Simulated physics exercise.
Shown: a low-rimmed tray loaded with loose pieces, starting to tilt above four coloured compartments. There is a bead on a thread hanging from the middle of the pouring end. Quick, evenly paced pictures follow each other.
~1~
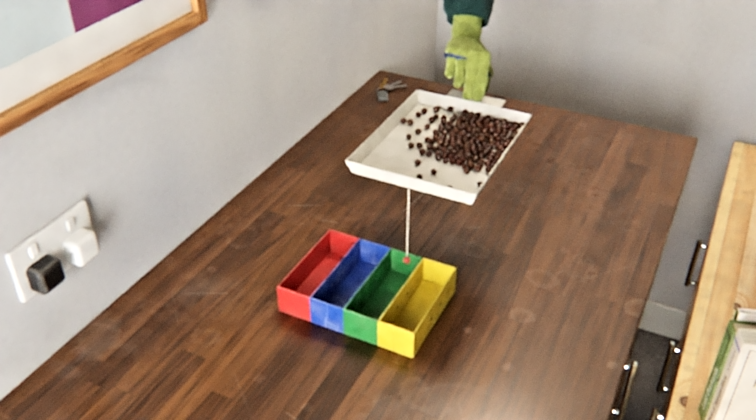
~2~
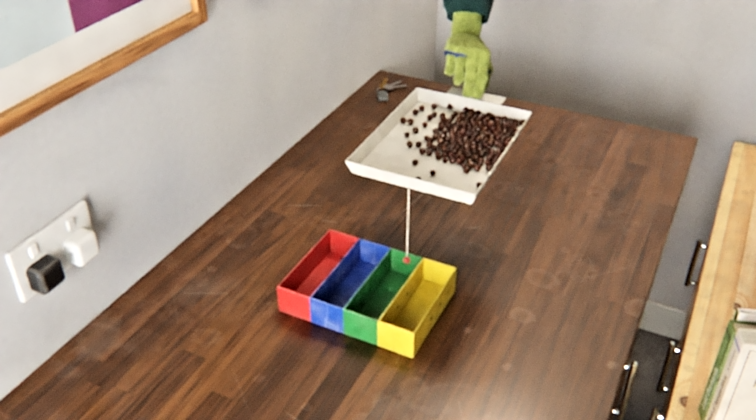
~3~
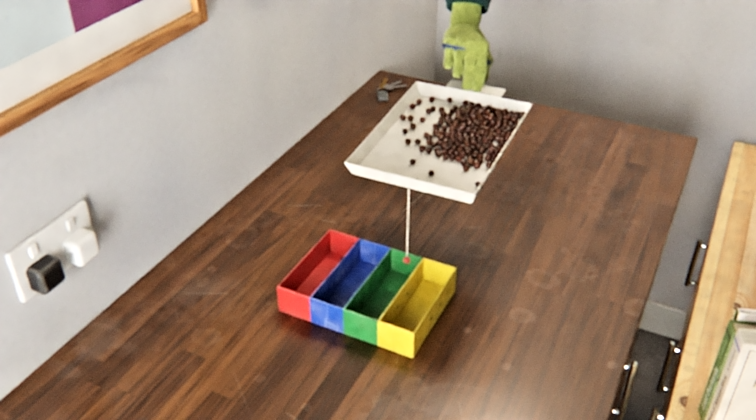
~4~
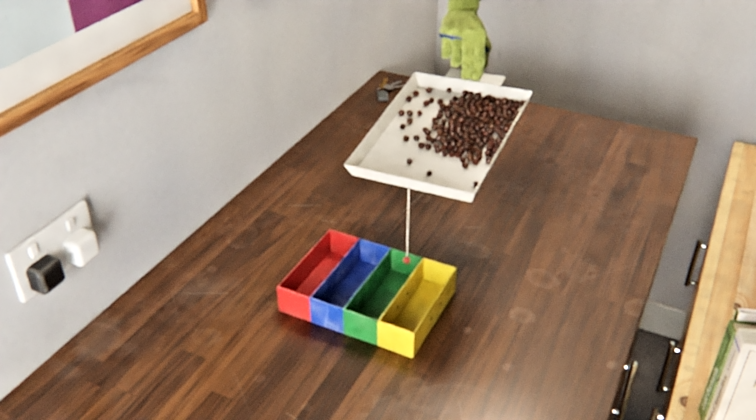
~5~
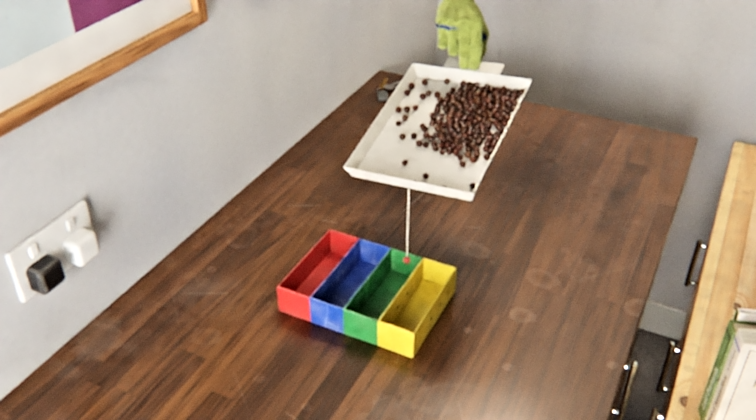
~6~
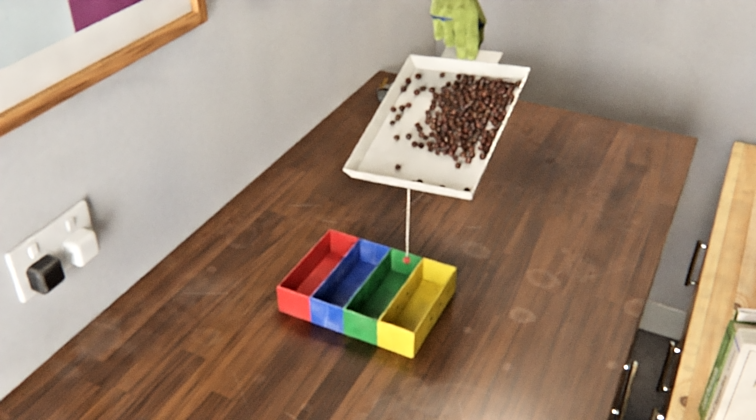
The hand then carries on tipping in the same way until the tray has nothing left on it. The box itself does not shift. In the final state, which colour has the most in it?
Most ends up in blue.
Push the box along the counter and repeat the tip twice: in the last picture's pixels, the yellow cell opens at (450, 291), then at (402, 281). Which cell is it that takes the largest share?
First: That red cell. Second: The cell in blue.
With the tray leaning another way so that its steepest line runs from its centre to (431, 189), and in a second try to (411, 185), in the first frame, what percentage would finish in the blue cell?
0 %, give or take, and then 20 %.
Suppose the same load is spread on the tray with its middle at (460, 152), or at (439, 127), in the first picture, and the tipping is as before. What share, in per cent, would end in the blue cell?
Around 50 then around 50 per cent.
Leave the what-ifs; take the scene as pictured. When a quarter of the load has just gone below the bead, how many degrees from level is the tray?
Roughly 70°.
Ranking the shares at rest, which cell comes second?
Second place: Red.
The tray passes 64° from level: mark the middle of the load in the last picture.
Its middle sits at about pixel (369, 189).
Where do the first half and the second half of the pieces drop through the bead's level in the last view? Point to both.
I'd say around (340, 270) at first, then around (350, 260).
Shortly afterwards, tray tipped steeply; near half on the tray; a little in the red cell; a little in the blue cell; only a few in the green cell; only a few in the yellow cell; near a quarter falling or outside the box.
Next, tray tipped past a quarter turn; near half in the blue cell; near a quarter in the red cell; a little in the green cell; only a few in the yellow cell; a little falling or outside the box.
Some moments later, tray tipped past a quarter turn; near half in the blue cell; near a third in the red cell; a little in the green cell; only a few in the yellow cell; a little falling or outside the box.
In the end, tray tipped past a quarter turn; near half in the blue cell; near a third in the red cell; a little in the green cell; only a few in the yellow cell; a little outside the box.
